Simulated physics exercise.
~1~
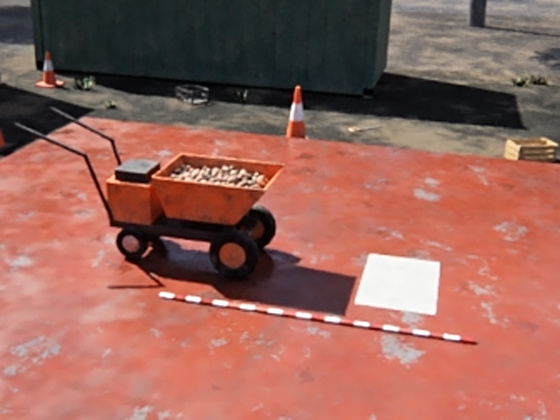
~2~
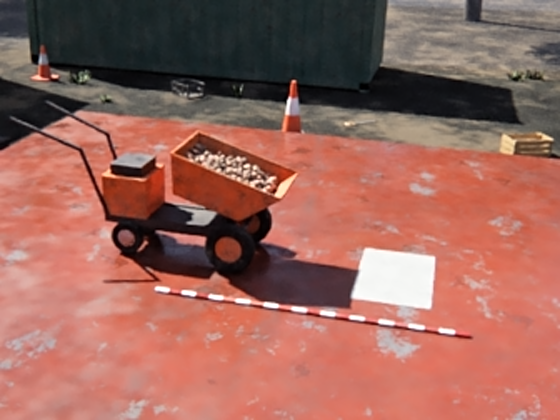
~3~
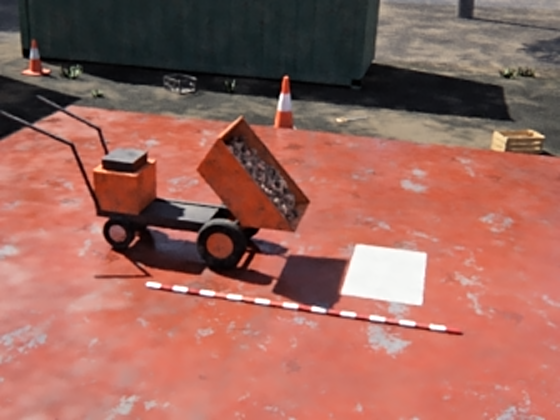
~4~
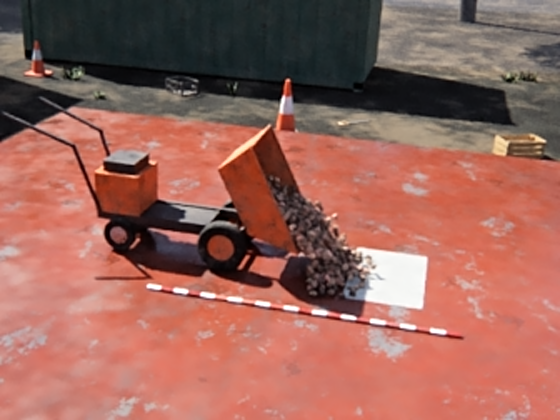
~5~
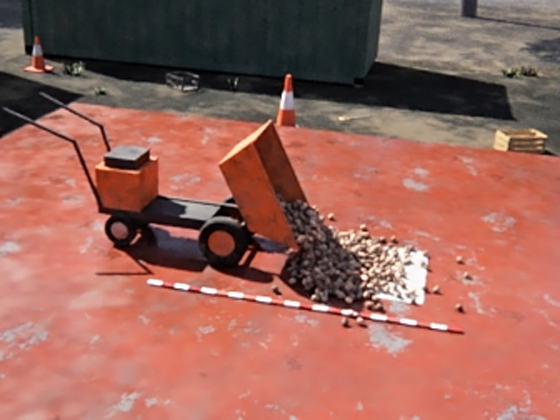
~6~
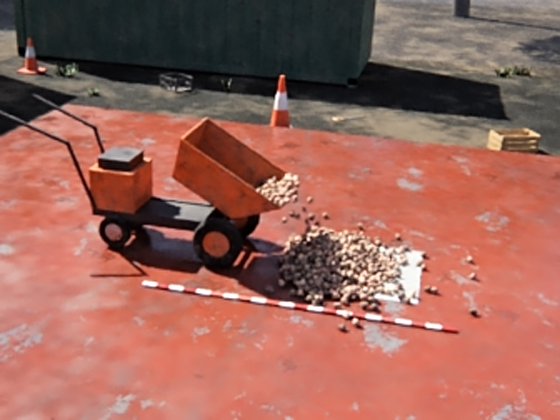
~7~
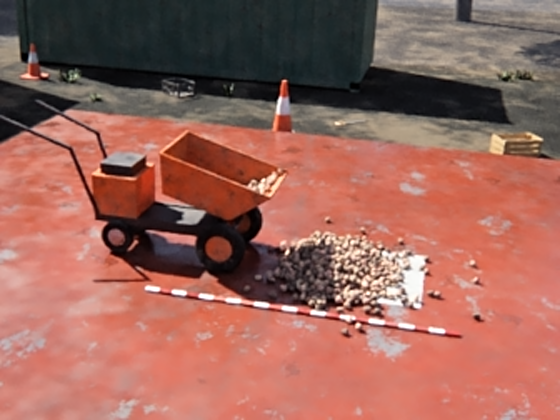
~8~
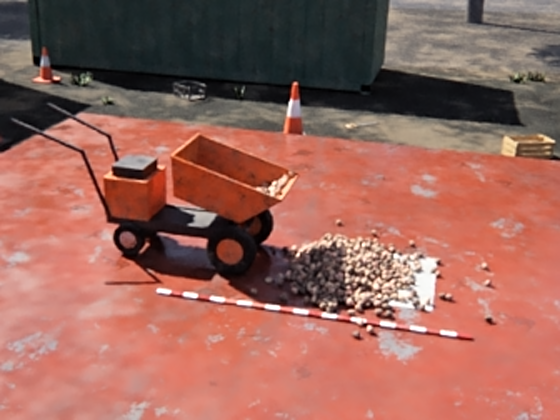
A small orange barrow on a red floor tipped its tray steeply to the right and poured out brownish stones, which spread into a heap partly covering a white sheet, before the tray swung most of the way back with a few stones still inside.
